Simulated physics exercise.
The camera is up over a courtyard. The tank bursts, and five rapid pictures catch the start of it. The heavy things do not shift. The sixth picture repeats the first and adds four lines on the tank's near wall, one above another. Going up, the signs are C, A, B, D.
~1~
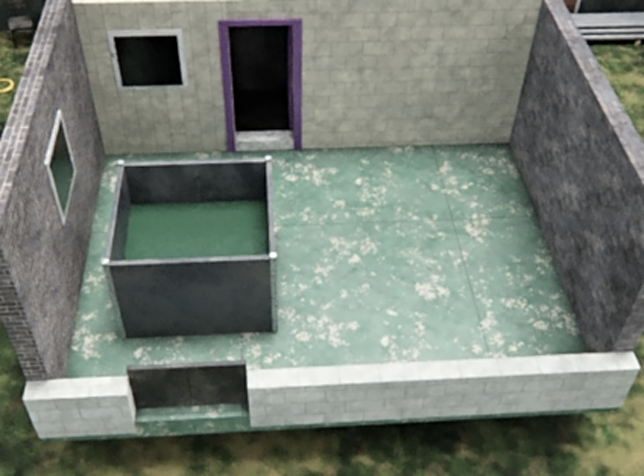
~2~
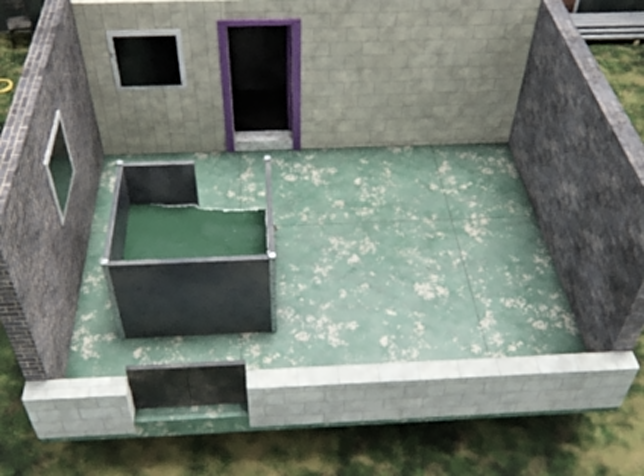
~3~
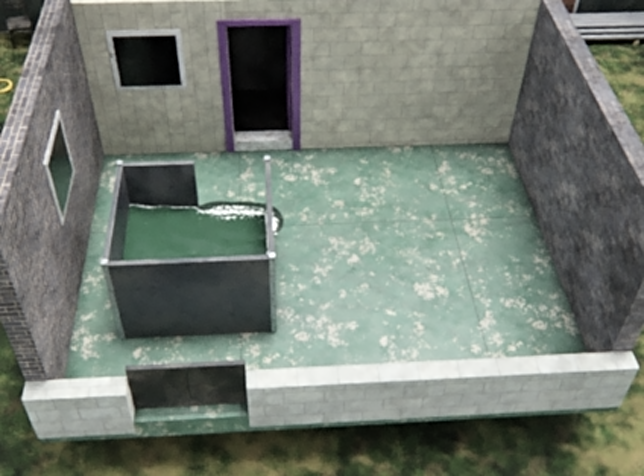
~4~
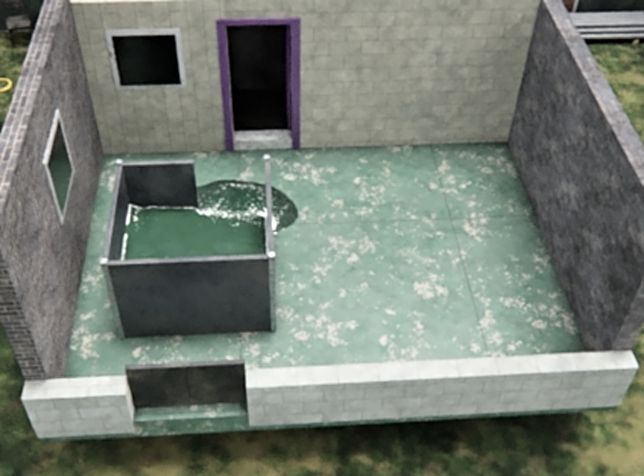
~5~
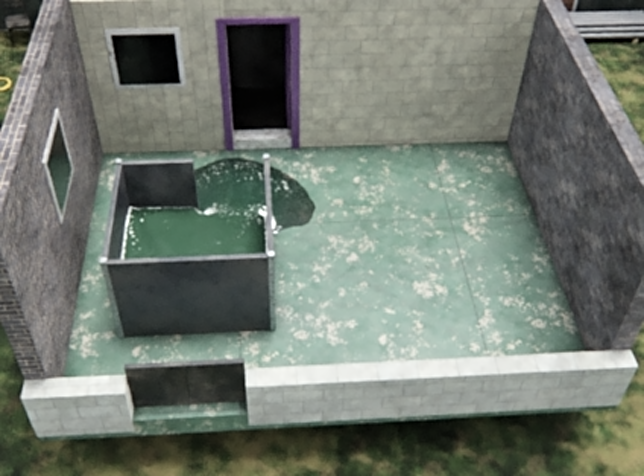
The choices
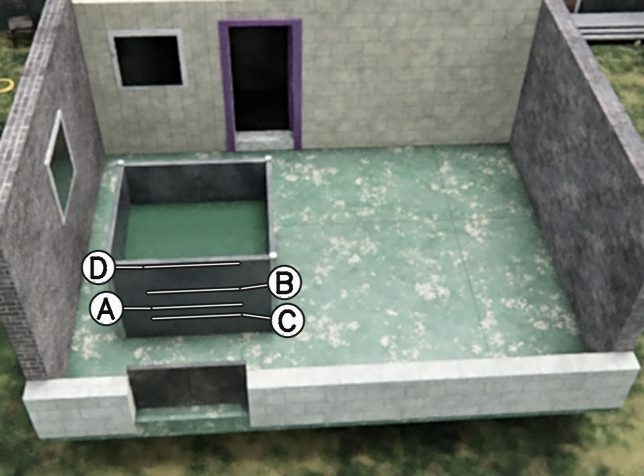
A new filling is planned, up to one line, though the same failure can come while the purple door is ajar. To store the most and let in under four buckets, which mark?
C will do.
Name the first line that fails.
A it is.
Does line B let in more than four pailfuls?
Yes, it does.
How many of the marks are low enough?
One.
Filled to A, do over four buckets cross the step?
Yes, it does.
On the marked copy, A at (196, 306); B at (194, 290); C at (197, 316); D at (190, 265); from the bottom up C, A, B, D.
If A is chosen, about 8 bucketfuls get in.
If B is chosen, dozens of bucketfuls pour in.
If C is chosen, a splash gets over, under a bucket.
If D is chosen, dozens of bucketfuls pour in.
